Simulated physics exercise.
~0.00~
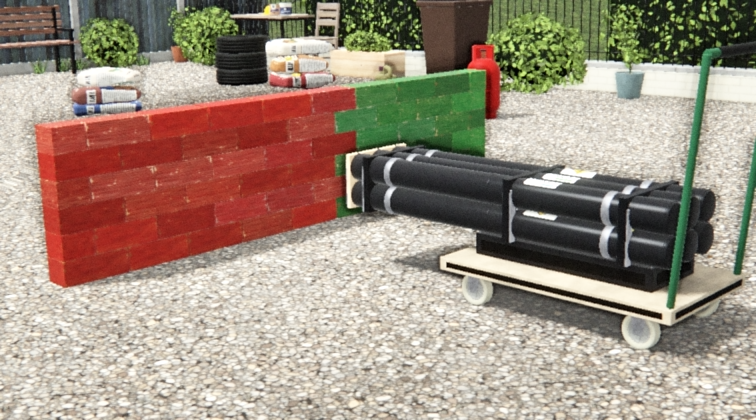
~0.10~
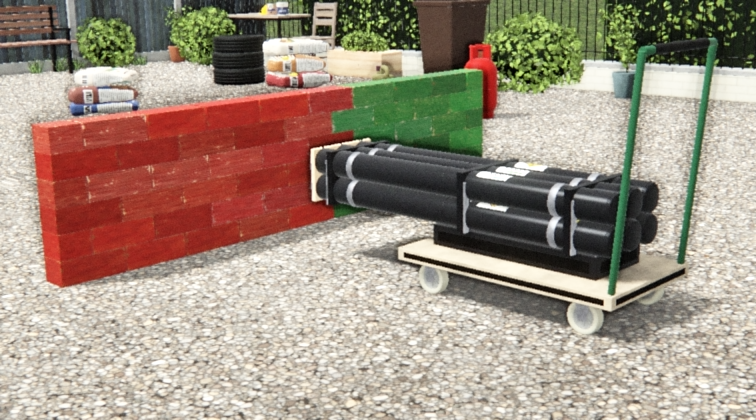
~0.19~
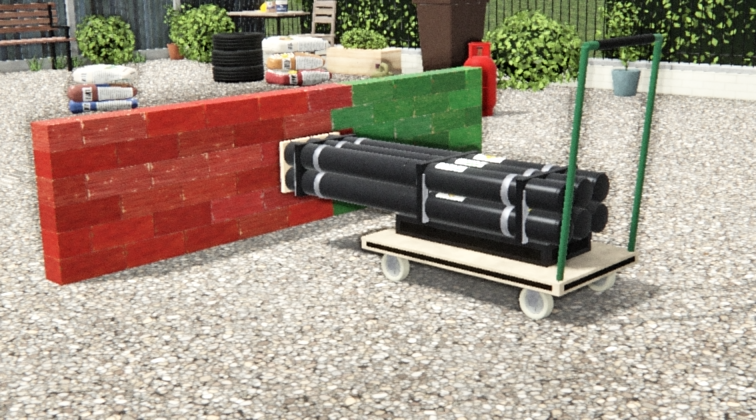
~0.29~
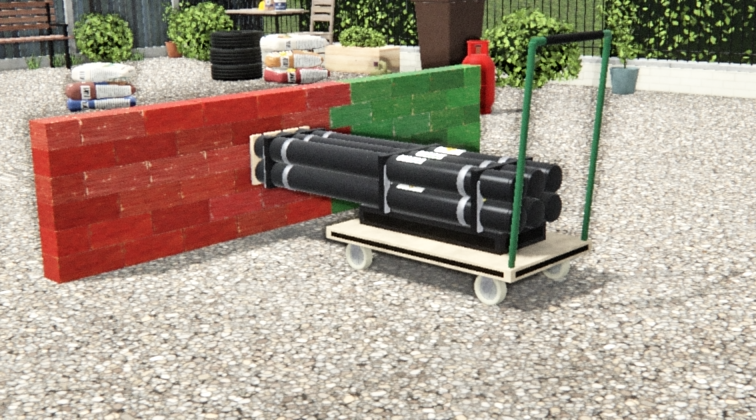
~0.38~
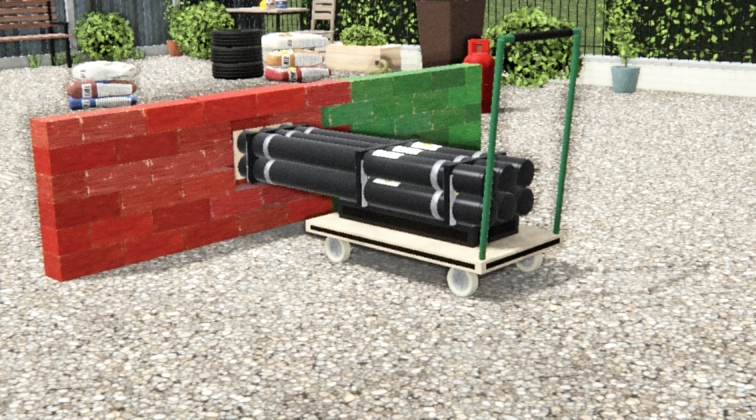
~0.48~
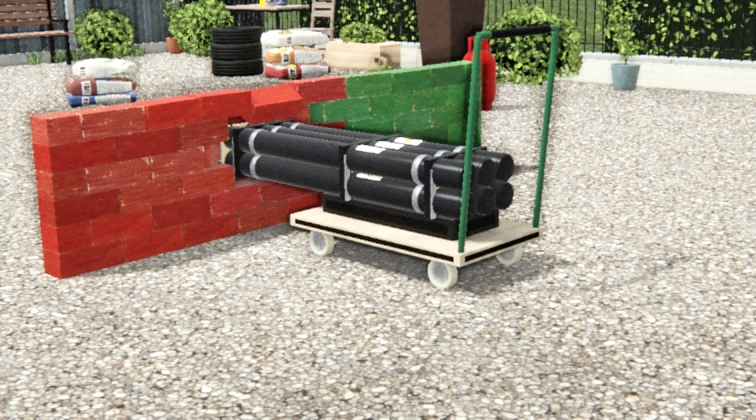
A low wall of red and green blocks stands across a sunlit gravel yard, seen from slightly above by a still camera, with a bench, stacked bags, tyres and shrubs behind. Its long left part is red and its right part green, while a green-handled trolley carries strapped black pipes at right. The trolley rolls leftward and away, and the pipes' front end pushes into the wall, shifting and tilting some blocks.
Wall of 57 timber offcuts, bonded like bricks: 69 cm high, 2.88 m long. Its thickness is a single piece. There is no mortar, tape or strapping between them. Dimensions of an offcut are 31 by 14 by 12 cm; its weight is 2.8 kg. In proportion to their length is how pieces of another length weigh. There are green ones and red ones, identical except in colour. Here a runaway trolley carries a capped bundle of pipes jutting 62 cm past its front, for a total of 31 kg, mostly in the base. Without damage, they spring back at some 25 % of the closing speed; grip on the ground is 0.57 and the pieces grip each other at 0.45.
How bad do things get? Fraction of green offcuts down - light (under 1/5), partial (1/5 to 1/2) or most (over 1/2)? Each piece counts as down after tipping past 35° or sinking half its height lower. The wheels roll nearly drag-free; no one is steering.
Light.
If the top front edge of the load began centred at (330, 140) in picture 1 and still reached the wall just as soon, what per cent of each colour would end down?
Then green 0, red 0 per cent.
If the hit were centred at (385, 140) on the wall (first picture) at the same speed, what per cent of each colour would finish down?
That would leave green at 40 % and red at 10 %.
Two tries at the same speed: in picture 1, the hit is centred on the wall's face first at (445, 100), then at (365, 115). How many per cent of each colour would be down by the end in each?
You'd get green at 60 followed by 20, and red at 0 followed by 10 percent.
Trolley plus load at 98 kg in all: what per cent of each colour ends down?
Down by colour: Green 10, red 40 per cent.
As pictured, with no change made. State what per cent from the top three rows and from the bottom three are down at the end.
That's 40% up top and 10% at the bottom.
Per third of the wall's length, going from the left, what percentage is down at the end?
20, 70 and 0 per cent, from left to right.
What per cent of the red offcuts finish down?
40 percent of the red ones.
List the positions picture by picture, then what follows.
In the first picture (we follow the side turned to the camera), load (356, 172) 69 cm short of the wall; top green offcut (453, 85); top red offcut (335, 101); no piece has moved.
Load (320, 166) 48 cm short of the wall; top green offcut (450, 84), in the second picture.
Load (289, 159) 27 cm short of the wall; top green offcut (449, 82), in the third picture.
Load (259, 152) 59 mm short of the wall; top green offcut (448, 80), in the fourth picture.
Load (241, 147) 8 cm into the wall's line; top green offcut (449, 79); top red offcut (329, 95) displaced 10 mm; 11 stirred so far, in the fifth picture.
Load (228, 142) 18 cm into the wall's line; top green offcut (448, 76); top red offcut (323, 91) displaced 46 mm; steepest lean 29°, the offcut at (277, 112); 15 stirred so far, in the sixth picture.
Around 0.60 s, load 28 cm past the wall's line, still rolling; none of the 24 green offcuts down (3 of 57 in all colours); top green offcut unmoved; top red offcut tipped 14°.
Around 0.80 s, load 43 cm past the wall's line, still rolling; 2 of the 24 green offcuts down (11 of 57 in all colours); top green offcut unmoved; top red offcut tipped 46°, 10 cm lower.
Around 1.08 s, load 63 cm past the wall's line, still rolling; 2 of the 24 green offcuts down (14 of 57 in all colours); top green offcut unmoved; top red offcut tipped 71°, 51 cm lower.
Around 1.54 s, load 71 cm past the wall's line, stopped; 2 of the 24 green offcuts down (15 of 57 in all colours); top green offcut unmoved; top red offcut upside down.
Finally (2.7 s), load 71 cm past the wall's line, stopped; 2 of the 24 green offcuts down (15 of 57 in all colours); top green offcut unmoved; top red offcut upside down. That is 8 per cent. Seen by the last camera, middles, top green offcut near (439, 75), top red offcut near (288, 163).
